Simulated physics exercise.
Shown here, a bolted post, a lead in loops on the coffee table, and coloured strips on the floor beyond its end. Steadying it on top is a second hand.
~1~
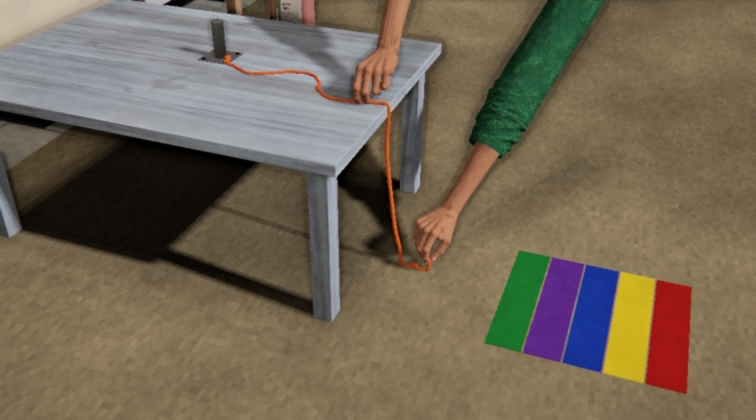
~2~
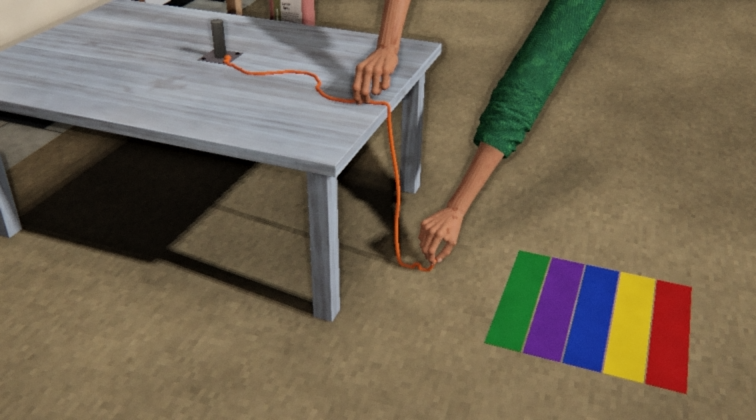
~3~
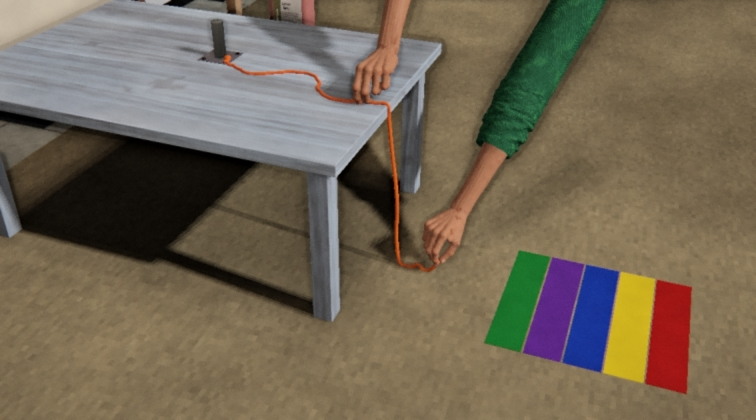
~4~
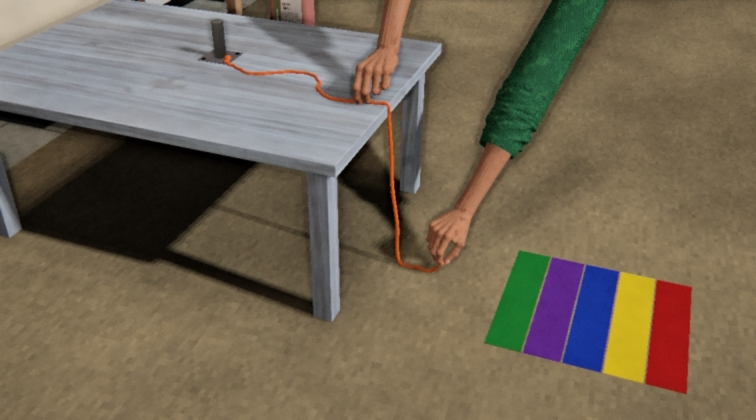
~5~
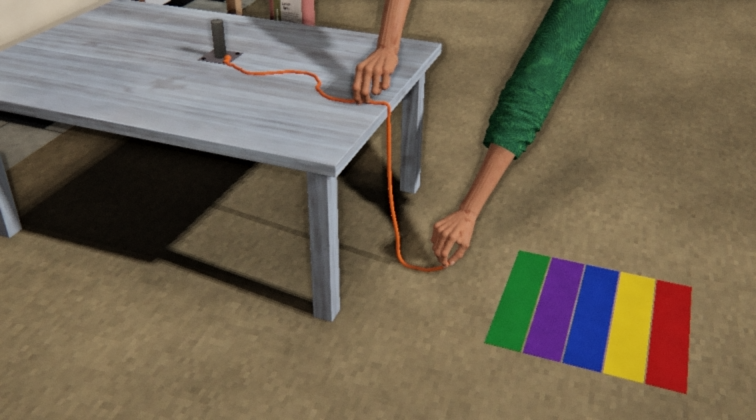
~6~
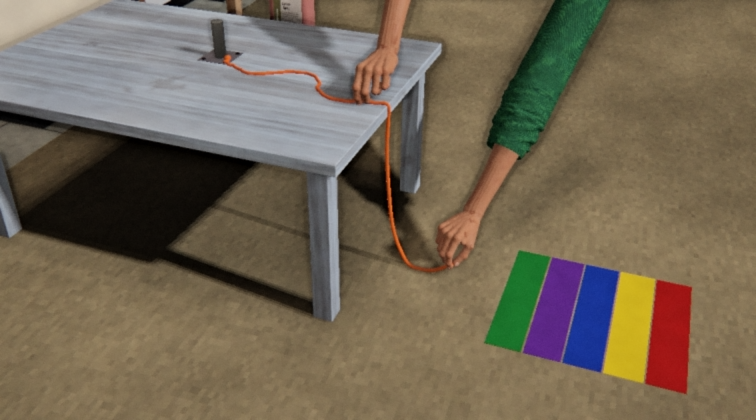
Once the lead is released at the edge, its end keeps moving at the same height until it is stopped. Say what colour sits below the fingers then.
It is blue.
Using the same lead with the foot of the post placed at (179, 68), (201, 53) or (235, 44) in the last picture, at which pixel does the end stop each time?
In order, the pixels are (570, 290), (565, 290) and (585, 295).
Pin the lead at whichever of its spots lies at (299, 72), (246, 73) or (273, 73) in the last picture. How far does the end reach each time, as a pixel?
They end up at (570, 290), (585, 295) and (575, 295).
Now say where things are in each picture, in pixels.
The first frame shows end (430, 259); green (509, 329); purple (547, 338); blue (586, 347); yellow (626, 357); red (667, 367).
The second frame shows end (435, 261); lead through (235, 67) (298, 73) (327, 97) (389, 120) (398, 189) (398, 251).
The third frame shows end (439, 261).
The fourth frame shows end (443, 262); lead through (235, 67) (298, 73) (327, 97) (389, 120) (392, 189) (397, 251).
The fifth frame shows end (448, 263).
The sixth frame shows end (452, 264); lead through (235, 67) (298, 73) (327, 97) (388, 120) (389, 188) (401, 250).
Soon after, end near (528, 282); over green.
After that, end near (573, 292); over purple.
At the stop, end near (600, 298); over blue. Over blue.
